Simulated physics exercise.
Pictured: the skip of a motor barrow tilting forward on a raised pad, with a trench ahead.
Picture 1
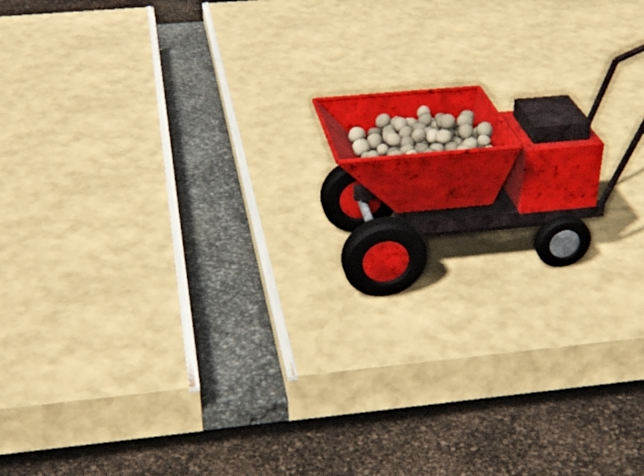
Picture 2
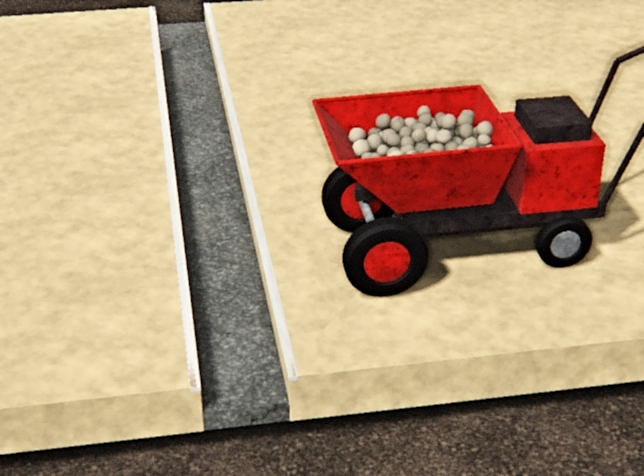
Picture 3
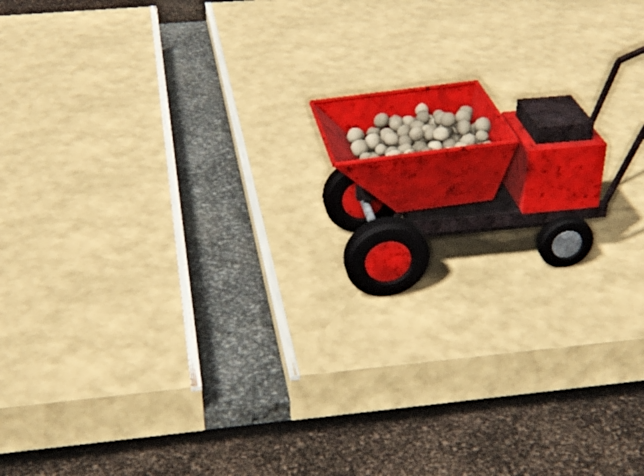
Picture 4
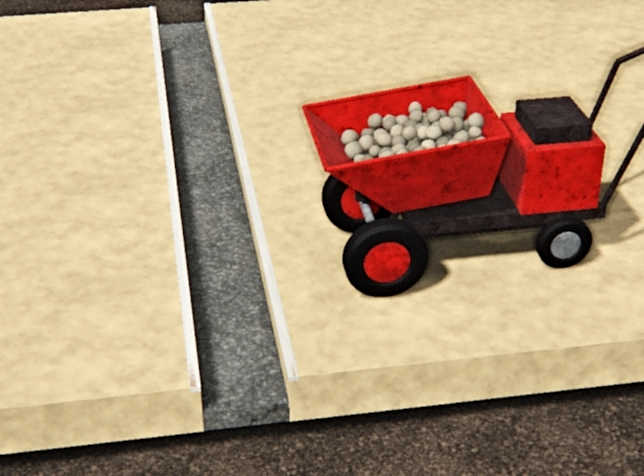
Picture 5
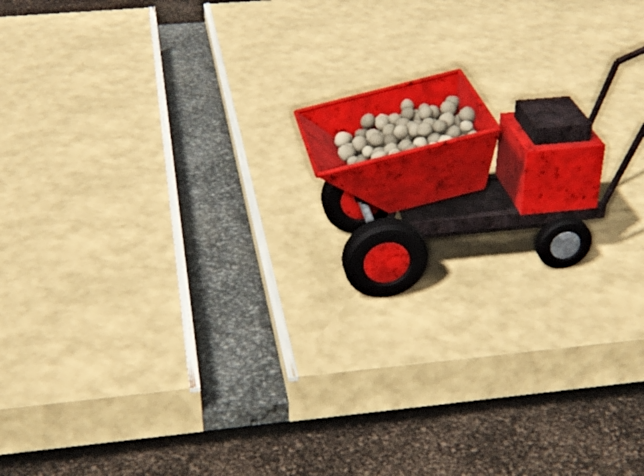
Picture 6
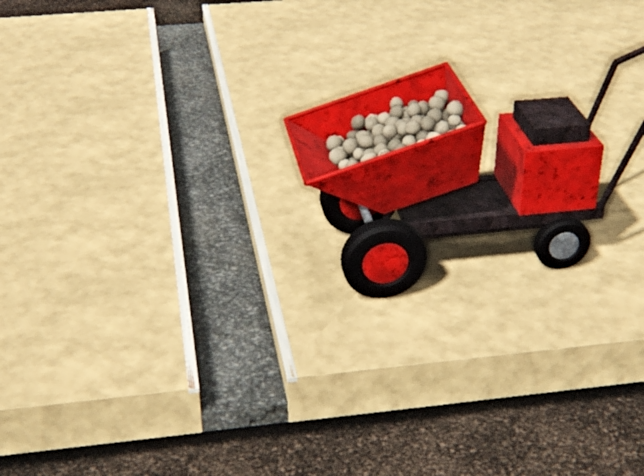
Red motor barrow standing on a pale raised pad beside a trench, its skip of rounded pebbles slowly tilting forward to the left.
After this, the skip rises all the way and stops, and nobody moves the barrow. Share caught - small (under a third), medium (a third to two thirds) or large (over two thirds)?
Large.
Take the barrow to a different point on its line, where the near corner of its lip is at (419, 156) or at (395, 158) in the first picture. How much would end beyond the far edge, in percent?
Try 1 about 0 %, try 2 about 0 %.
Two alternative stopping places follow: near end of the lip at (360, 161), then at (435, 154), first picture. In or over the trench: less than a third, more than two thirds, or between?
Record - trial one: Over two thirds; trial two: Less than a third.
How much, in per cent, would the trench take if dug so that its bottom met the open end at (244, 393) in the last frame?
60 %.
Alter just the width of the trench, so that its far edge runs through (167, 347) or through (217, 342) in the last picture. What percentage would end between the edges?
The first try gives 90 percent, then the second gives 50 percent.
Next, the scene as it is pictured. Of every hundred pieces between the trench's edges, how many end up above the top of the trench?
I'd say around 15 percent.
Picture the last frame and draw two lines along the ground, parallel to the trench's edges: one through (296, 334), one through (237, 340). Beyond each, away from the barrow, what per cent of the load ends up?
The first comes to 80 per cent, the second to 50 per cent.
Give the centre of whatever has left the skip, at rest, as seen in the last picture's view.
I'd put the middle somewhere around (222, 286).
Shortly afterwards, skip tipped steeply; the whole lot in the skip.
Next, skip tipped right over; near two thirds in the skip; near a third in or heaped over the trench.
Some moments later, skip tipped right over; a little in the skip; the bulk in or heaped over the trench; only a few beyond it.
In the end, skip tipped right over; a little in the skip; the bulk in or heaped over the trench; only a few beyond it.
